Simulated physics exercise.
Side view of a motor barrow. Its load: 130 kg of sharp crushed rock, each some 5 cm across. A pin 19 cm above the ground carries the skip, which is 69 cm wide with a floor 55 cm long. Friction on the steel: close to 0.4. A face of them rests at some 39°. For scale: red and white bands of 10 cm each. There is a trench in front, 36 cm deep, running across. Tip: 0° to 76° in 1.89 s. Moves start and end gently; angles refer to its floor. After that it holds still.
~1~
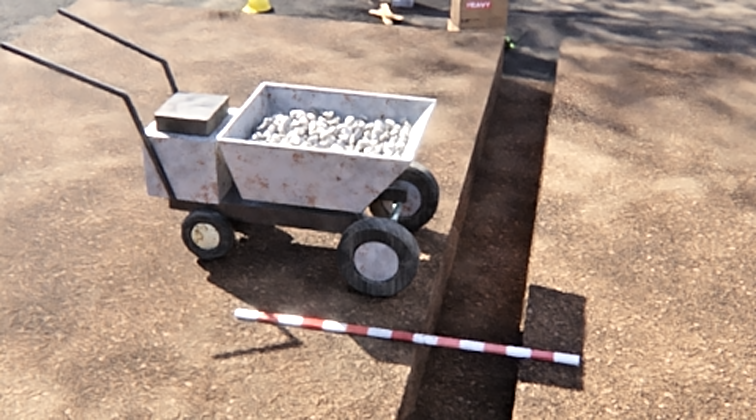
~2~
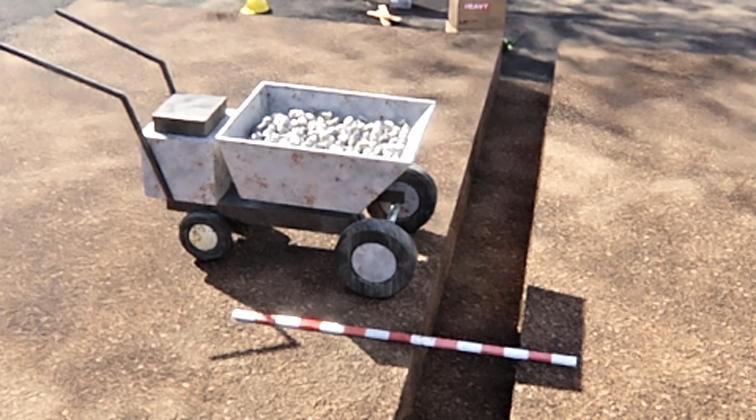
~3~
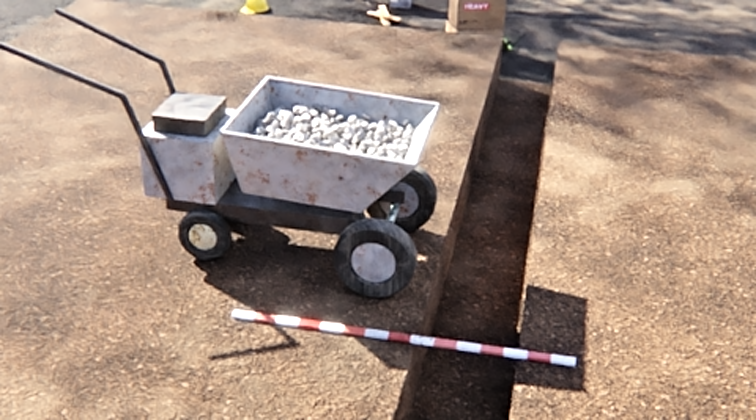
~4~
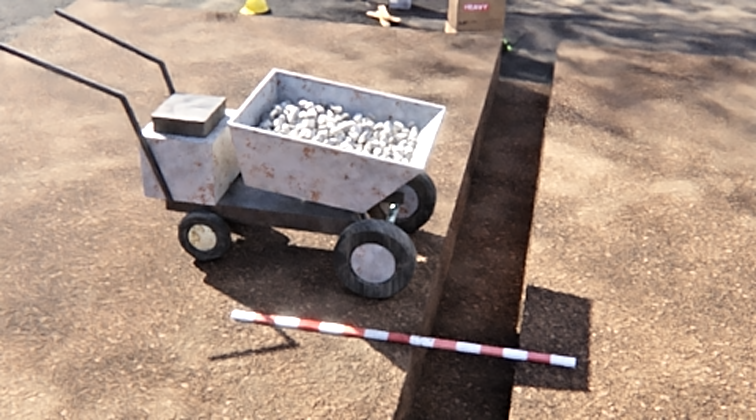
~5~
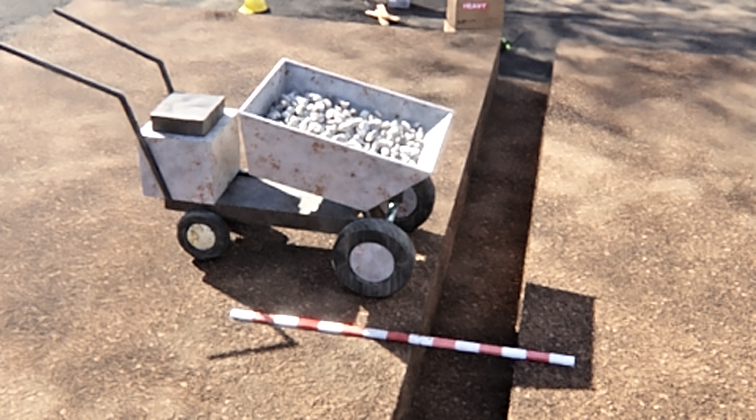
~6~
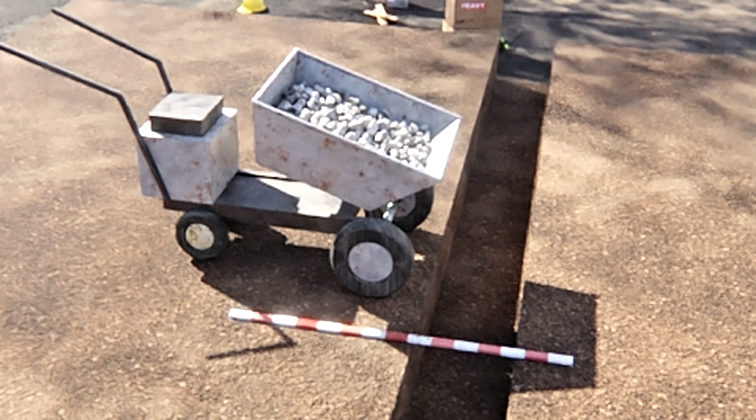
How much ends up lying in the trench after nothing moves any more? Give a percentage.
A share of about 67 per cent.
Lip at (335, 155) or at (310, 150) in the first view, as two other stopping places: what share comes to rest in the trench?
About 100 per cent from the first spot, about 80 from the second.
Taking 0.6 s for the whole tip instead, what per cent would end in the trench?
Estimate: About 40 %.
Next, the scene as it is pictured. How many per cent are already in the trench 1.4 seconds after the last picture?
20 per cent or so by then.
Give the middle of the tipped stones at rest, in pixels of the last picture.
The stones end up centred near (506, 319).
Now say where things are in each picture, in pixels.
The skip is at 0°, its lip at (411, 161); the top of the load is at (322, 128), in the first picture.
Lip at (411, 163), floor tilted 1°, highest stones at (319, 129), in the second picture.
The skip is at 3°, its lip at (416, 165); the top of the load is at (289, 120), in the third picture.
The skip is at 7°, its lip at (423, 170); the top of the load is at (286, 112), in the fourth picture.
The skip is at 12°, its lip at (431, 174); the top of the load is at (290, 104), in the fifth picture.
The skip is at 18°, its lip at (440, 180); the top of the load is at (298, 95), in the sixth picture.
Then, 0.8 s after the last picture the floor is at 64°, 100 % in the skip; the foremost stones are at (486, 230).
Then, 1.4 s after the last picture the floor is at 76°, 63 % in the skip, 18 % in the trench, 19 % past the trench; the foremost stones are at (591, 282).
Then, 1.7 s after the last picture the floor is at 76°, 30 % in the skip, 35 % in the trench, 35 % past the trench; the foremost stones are at (640, 284).
Then, 3.7 s after the last picture the floor is at 76°, 0 % in the skip, 67 % in the trench, 33 % past the trench; the foremost stones are at (647, 280).
